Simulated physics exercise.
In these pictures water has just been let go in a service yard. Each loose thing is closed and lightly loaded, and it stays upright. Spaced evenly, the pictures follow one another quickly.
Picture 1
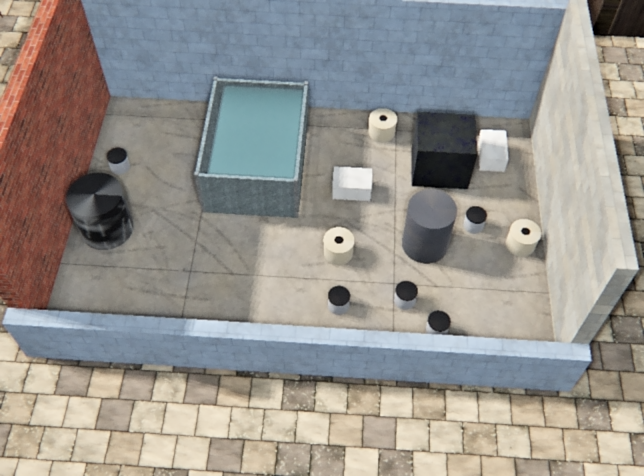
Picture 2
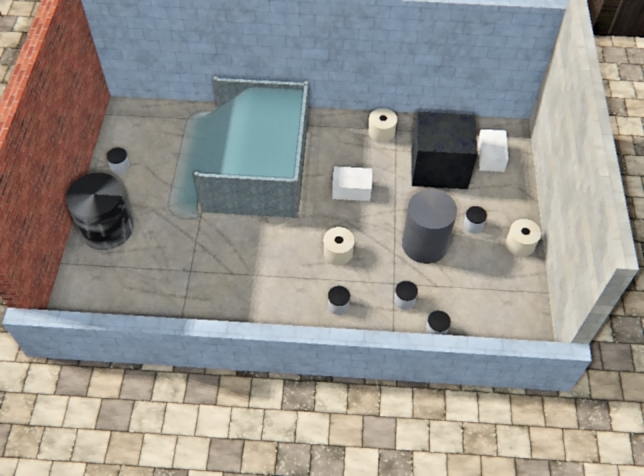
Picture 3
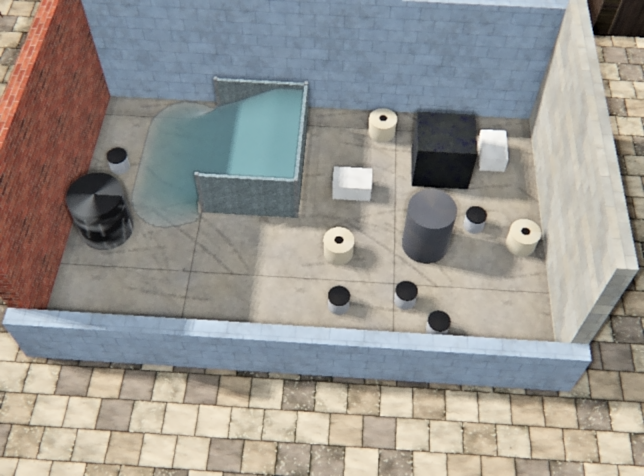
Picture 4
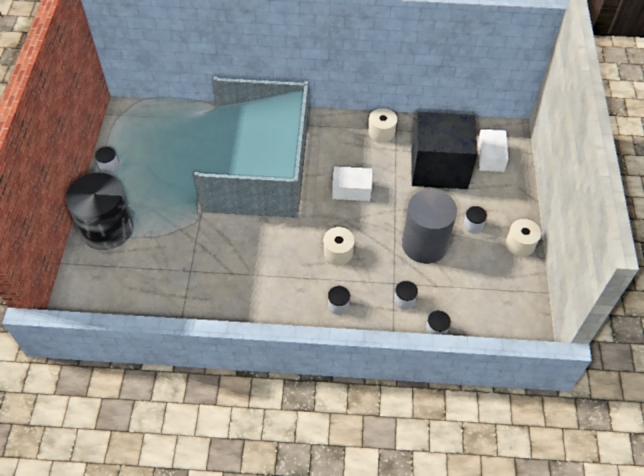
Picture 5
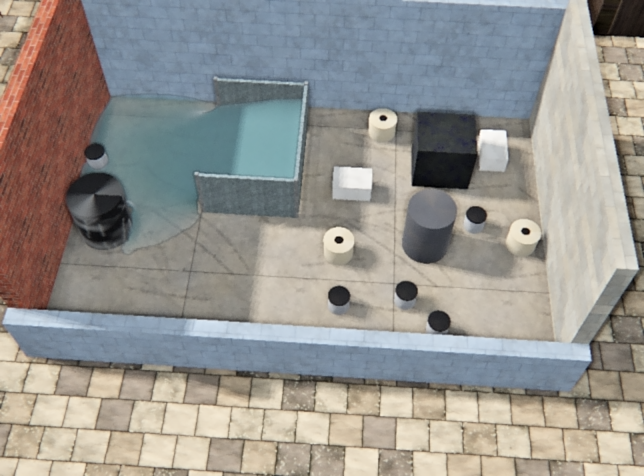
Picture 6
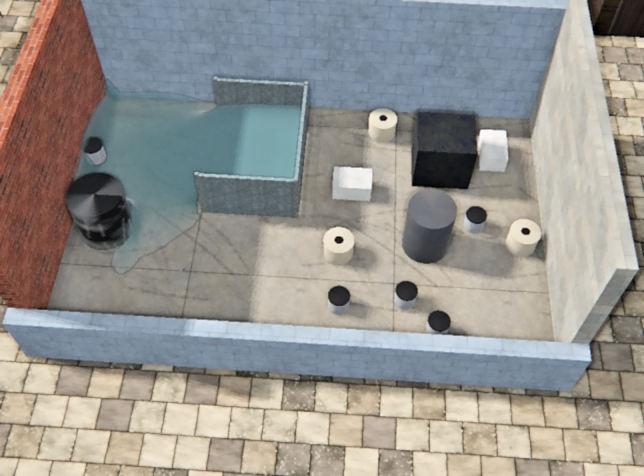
Water pours left out of an open tank and pushes a small pail toward the brick wall.
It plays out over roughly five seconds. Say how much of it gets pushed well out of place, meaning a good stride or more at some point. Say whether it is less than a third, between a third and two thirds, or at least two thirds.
It sits mid-range.
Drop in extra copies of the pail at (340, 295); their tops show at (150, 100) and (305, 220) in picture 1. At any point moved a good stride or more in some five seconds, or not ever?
First: Covers that distance; second: Stays short of it.
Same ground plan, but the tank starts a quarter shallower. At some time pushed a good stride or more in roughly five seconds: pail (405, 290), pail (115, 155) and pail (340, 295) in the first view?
The first came up short, the next did it, and the last did it.
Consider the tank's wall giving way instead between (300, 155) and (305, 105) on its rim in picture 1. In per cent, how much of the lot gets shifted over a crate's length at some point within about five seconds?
Estimate: Some 80 per cent.
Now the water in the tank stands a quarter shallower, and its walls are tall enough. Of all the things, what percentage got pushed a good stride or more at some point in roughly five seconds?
I'd put it near 20 percent.
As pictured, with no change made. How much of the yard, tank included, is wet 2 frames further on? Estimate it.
I reckon around 30 per cent.
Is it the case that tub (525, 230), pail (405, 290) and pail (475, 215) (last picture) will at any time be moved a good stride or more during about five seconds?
Item one stayed under the mark, item two went the distance, item three stayed under the mark.
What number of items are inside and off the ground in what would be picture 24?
The count comes to 1.
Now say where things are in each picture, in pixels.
In the first frame, a pail at (117, 155), on the bottom; a pail at (339, 295) rests on the ground; 0 of 10 have shifted.
In the second frame, a pail at (117, 155) rests on the ground; a pail at (339, 295) rests on the ground; 0 of 10 have shifted.
In the third frame, a pail at (117, 155) rests on the ground; a pail at (339, 295), on the bottom; 0 of 10 have shifted.
In the fourth frame, a pail at (105, 154), on the bottom, close to its start; a pail at (339, 295) rests on the ground; 1 of 10 have shifted.
In the fifth frame, a pail at (94, 151) floats, a stride from its start; a pail at (339, 295) rests on the ground; 1 of 10 have shifted.
In the sixth frame, a pail at (92, 145) floats, a stride from its start; a pail at (339, 295), on the bottom; 1 of 10 have shifted.
A moment on, 0 of 10 are well off their spots; 1 afloat.
Next, 0 of 10 are well off their spots; 1 afloat.
Later, 1 of 10 are well off their spots; 1 afloat.
In the end, 5 of 10 are well off their spots, and 5 have been at some point; 5 afloat.
